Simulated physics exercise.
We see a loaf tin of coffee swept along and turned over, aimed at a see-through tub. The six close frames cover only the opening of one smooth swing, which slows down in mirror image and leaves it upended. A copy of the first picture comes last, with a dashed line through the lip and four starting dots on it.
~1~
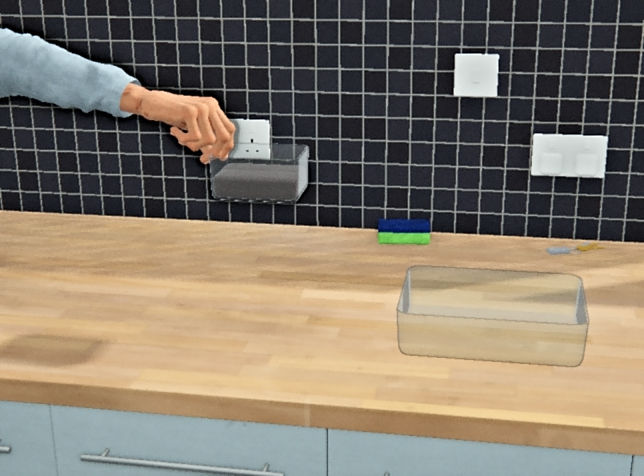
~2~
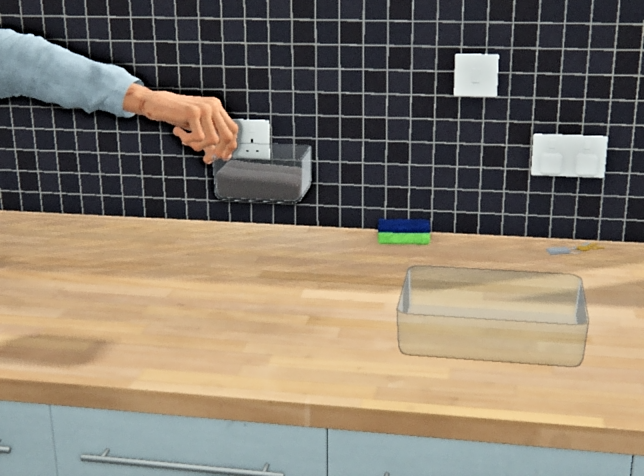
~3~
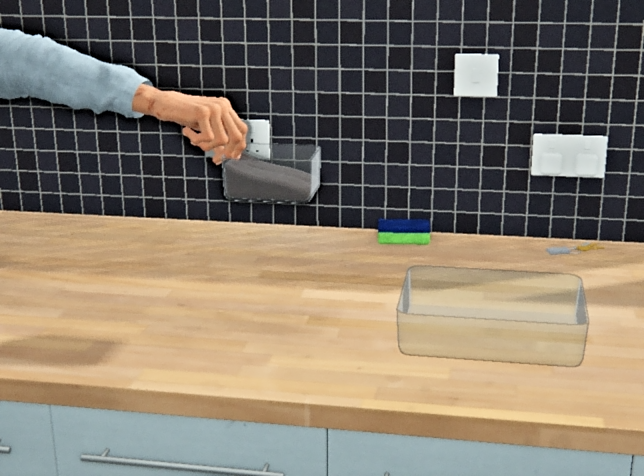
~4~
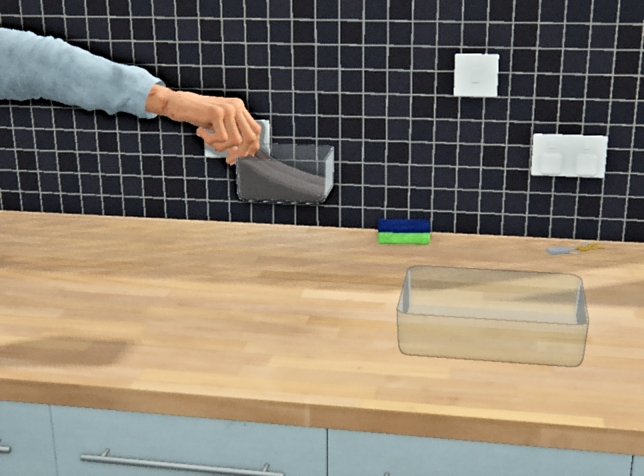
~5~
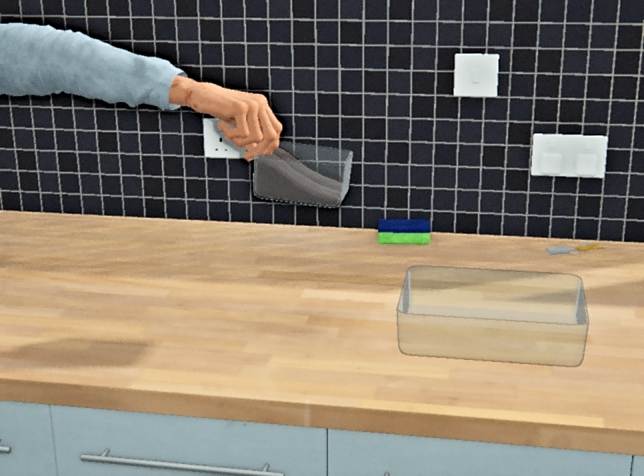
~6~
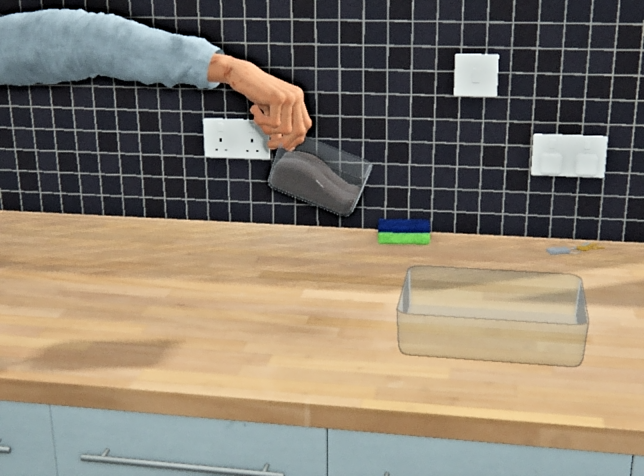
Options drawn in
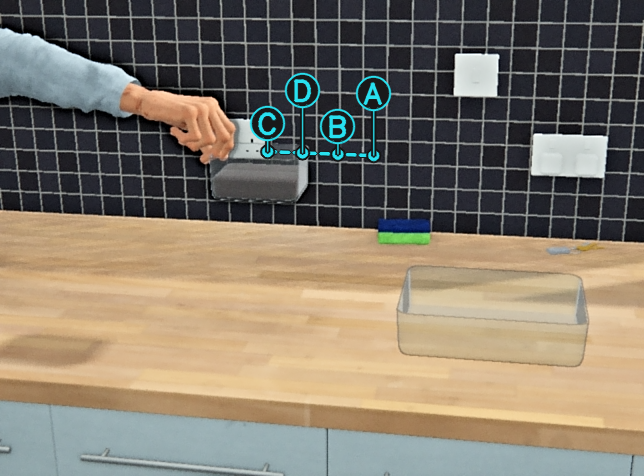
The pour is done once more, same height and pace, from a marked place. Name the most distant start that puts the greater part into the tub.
Take C.
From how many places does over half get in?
All four.
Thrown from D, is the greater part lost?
No, not at all.
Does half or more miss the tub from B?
No, not at all.
In cyan, A at (373, 155); B at (337, 154); C at (267, 151); D at (302, 152).
With A, about 79 % lands in the tub, 5 % falls short and 16 % goes beside or beyond.
With B, about 87 % lands in the tub, 3 % falls short and 10 % goes beside or beyond.
With C, about 62 % lands in the tub, 25 % falls short and 13 % goes beside or beyond.
With D, about 69 % lands in the tub, 18 % falls short and 14 % goes beside or beyond.
